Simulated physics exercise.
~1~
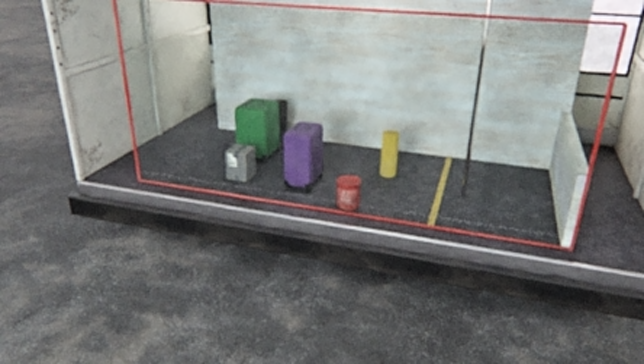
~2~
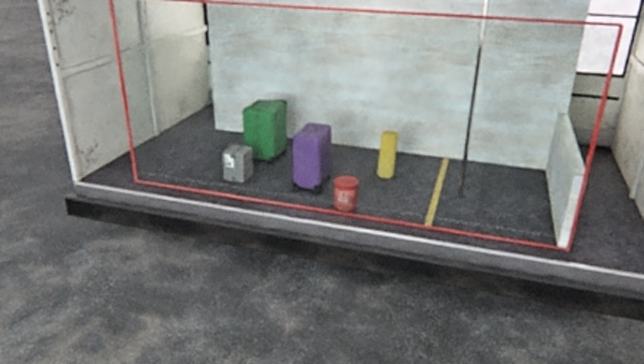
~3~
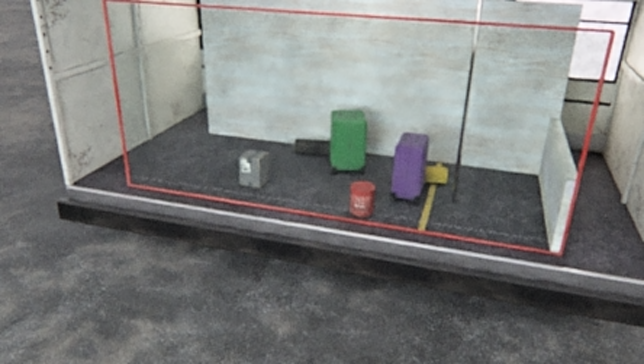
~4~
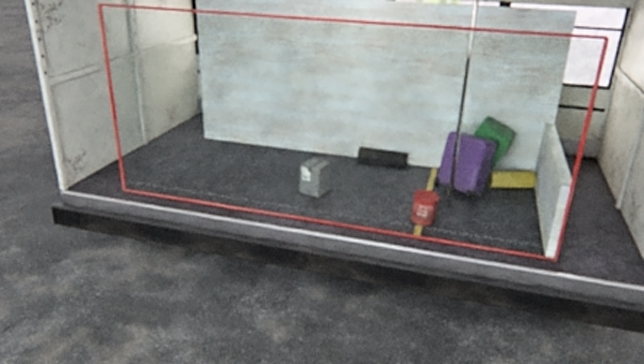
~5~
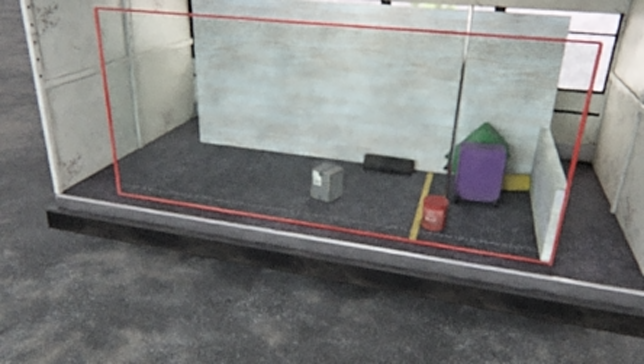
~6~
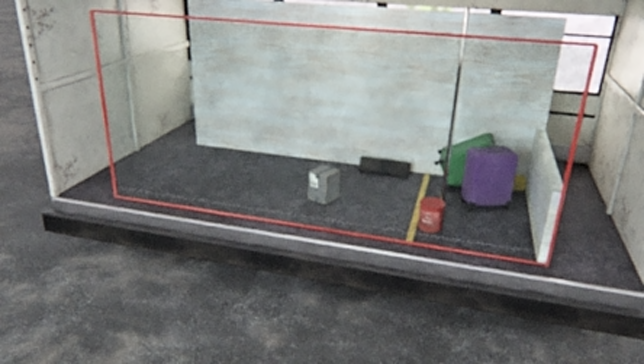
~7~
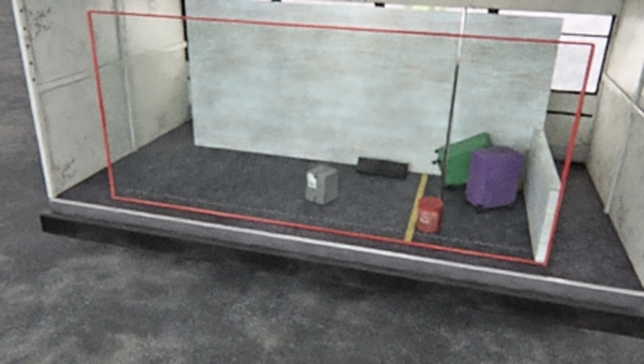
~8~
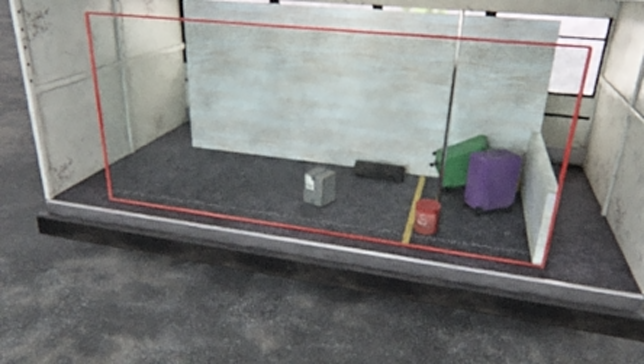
In the video, two wheeled cases, green and purple, roll right across an open bay as a yellow roll topples and a grey carton and red bucket slide. The green case tips onto its side; all but the carton end beyond the yellow line.
